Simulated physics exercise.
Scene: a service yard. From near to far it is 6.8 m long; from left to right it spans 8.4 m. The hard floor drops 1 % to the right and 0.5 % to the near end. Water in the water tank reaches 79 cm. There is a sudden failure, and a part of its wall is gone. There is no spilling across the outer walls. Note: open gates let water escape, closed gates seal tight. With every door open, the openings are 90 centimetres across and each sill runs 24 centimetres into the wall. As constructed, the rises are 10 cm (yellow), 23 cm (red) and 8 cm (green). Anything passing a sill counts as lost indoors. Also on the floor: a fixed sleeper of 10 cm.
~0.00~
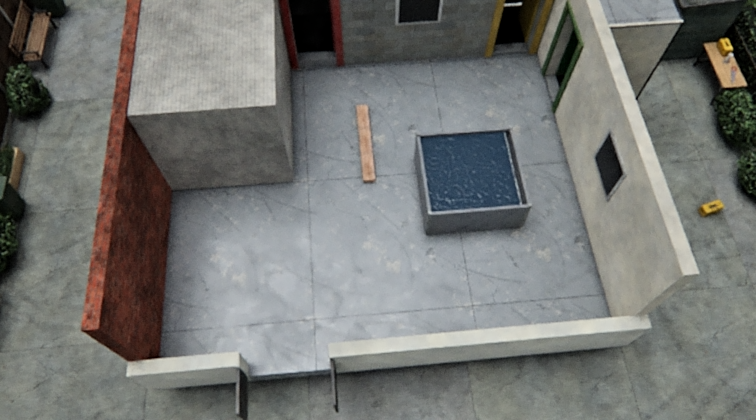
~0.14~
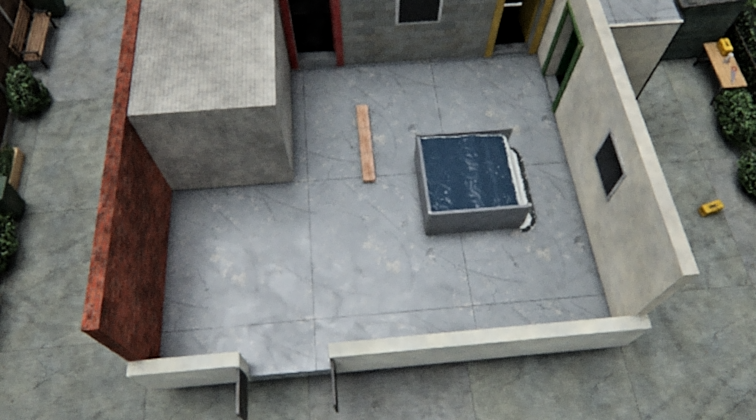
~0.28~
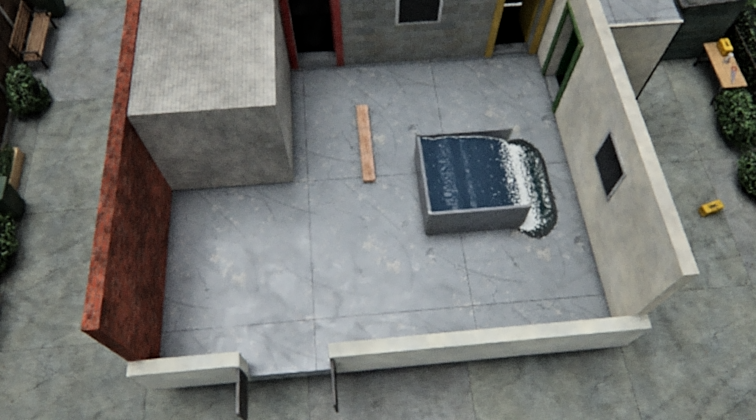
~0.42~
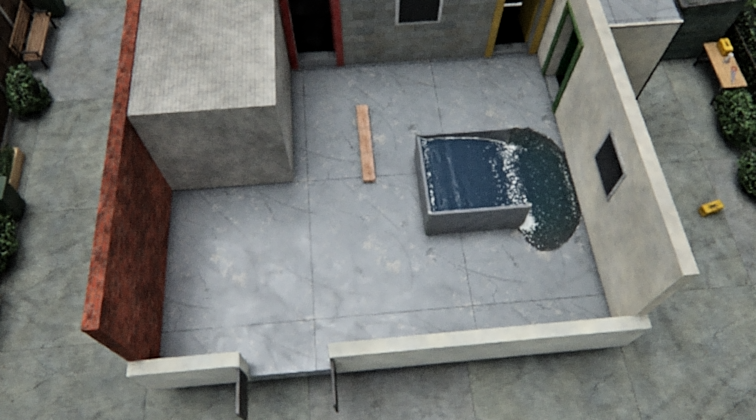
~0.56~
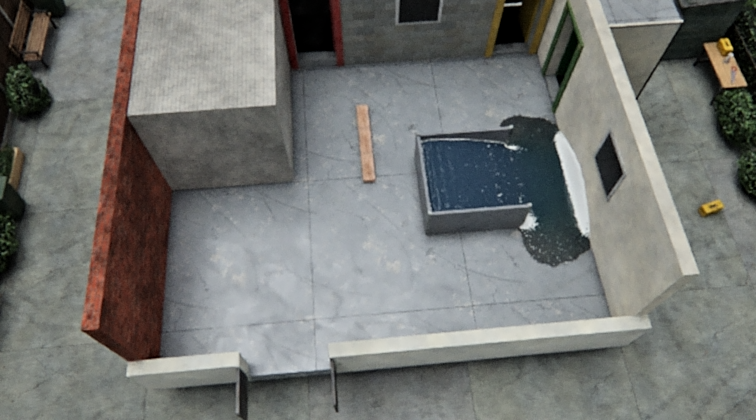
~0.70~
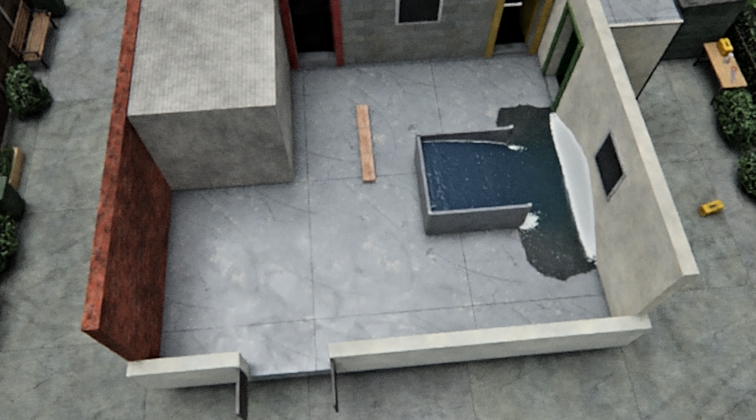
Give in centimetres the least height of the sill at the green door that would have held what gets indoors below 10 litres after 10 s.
10.5 cm.
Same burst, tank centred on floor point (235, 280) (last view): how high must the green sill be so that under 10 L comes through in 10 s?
It must be around 11.5 cm tall.
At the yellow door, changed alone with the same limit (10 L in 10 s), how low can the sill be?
Yellow would need about 31 cm on its own.
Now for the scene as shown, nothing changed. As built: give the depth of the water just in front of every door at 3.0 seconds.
Lab note, cm: Yellow 26; red 0; green 10.
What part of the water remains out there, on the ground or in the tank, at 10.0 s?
Something near 86 out of a hundred parts.
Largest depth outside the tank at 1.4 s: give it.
About 55 cm.
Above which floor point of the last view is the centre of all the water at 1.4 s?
The centre of all the water is around (514, 190).
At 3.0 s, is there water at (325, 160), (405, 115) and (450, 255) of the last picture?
I'd mark them spared by the flood, spared by the flood and spared by the flood, respectively.
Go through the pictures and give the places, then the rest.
In the first picture, the water tank at (472, 171) is whole and still, 79 cm deep; the green door at (560, 63) is dry.
In the second picture, the front is at (530, 222), 0.3 m from the gap at (512, 181); 0.3 m2 of floor is wet, 79 cm left at the back.
In the third picture, the gap is at (512, 182), the front 0.8 m out at (552, 205); the back of the water tank holds 78 cm.
In the fourth picture, the front is at (577, 211), 1.3 m from the gap at (512, 182); 2.9 m2 of floor is wet, 71 cm left at the back.
In the fifth picture, the front is at (589, 245), 1.4 m from the gap at (512, 183); 3.9 m2 of floor is wet, 67 cm left at the back.
In the sixth picture, the front is at (595, 265), 1.7 m from the gap at (512, 183); 4.2 m2 of floor is wet, 66 cm left at the back; 0.5 m in a straight line remain to the green door at (560, 63).
After 1.4 s water covers 15 % of the floor, deepest (55 cm) near (571, 188); 13 cm at the green door, 0 litres in over its 8 cm sill.
After 3.0 s water covers 35 % of the floor, deepest (33 cm) near (610, 330); 10 cm at the green door, 15 litres in over its 8 cm sill.
After 10.0 s water covers 95 % of the floor, deepest (9 cm) near (279, 294); 6 cm at the green door, 24 litres in over its 8 cm sill.
At the green door as built, the water arrived by 0.9 s and peaked near 14 cm at 1.6 s.
Run again over the same 10 s with other heights there, 14 litres in over 9.5 cm, 3 litres over 13 cm. The limit of 10 litres is kept from about 10.5 cm up.
